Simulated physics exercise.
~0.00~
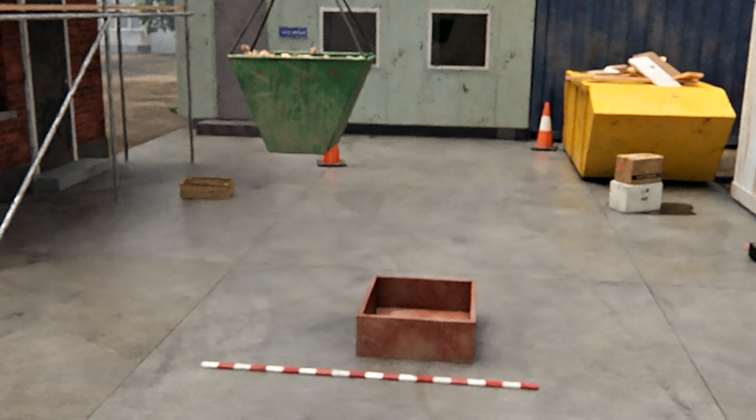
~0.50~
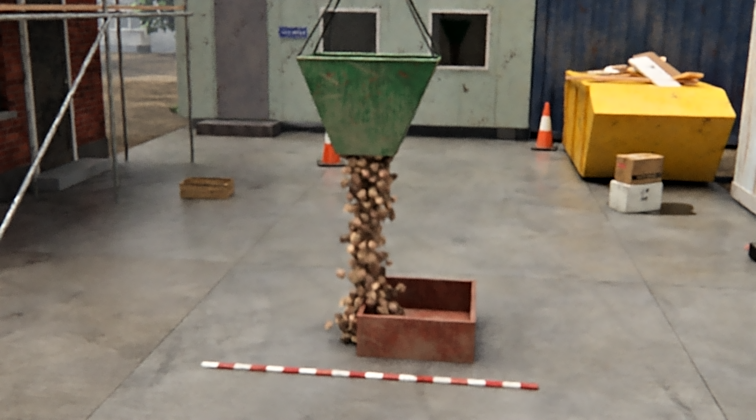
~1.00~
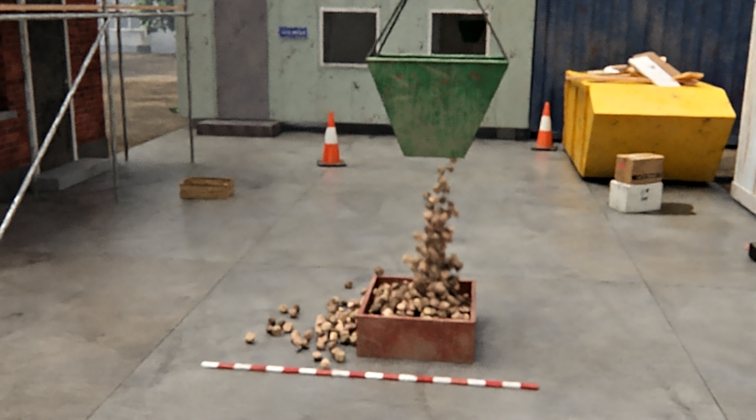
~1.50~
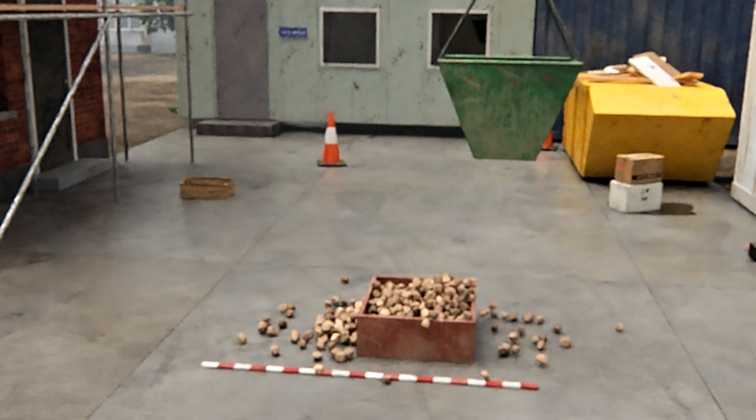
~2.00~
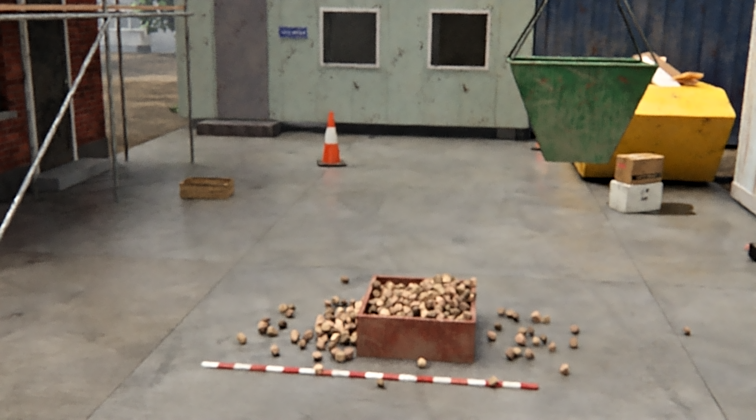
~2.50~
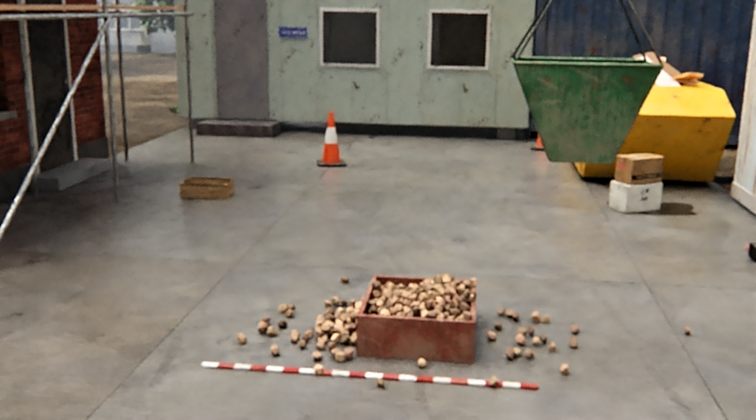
To begin with, a green hopper loaded with brown stones hangs from cables over a concrete yard, up and to the left of an open reddish bin behind a red and white striped staff. The hopper moves rightwards and stones pour from its bottom, the first of them dropping around the bin's left edge. As it travels on, the stream falls into the bin and thins out. The emptied hopper continues right until it stops in front of the yellow skip. Most of the stones end heaped in the bin, with a smaller spill on its left and a few scattered on its right.
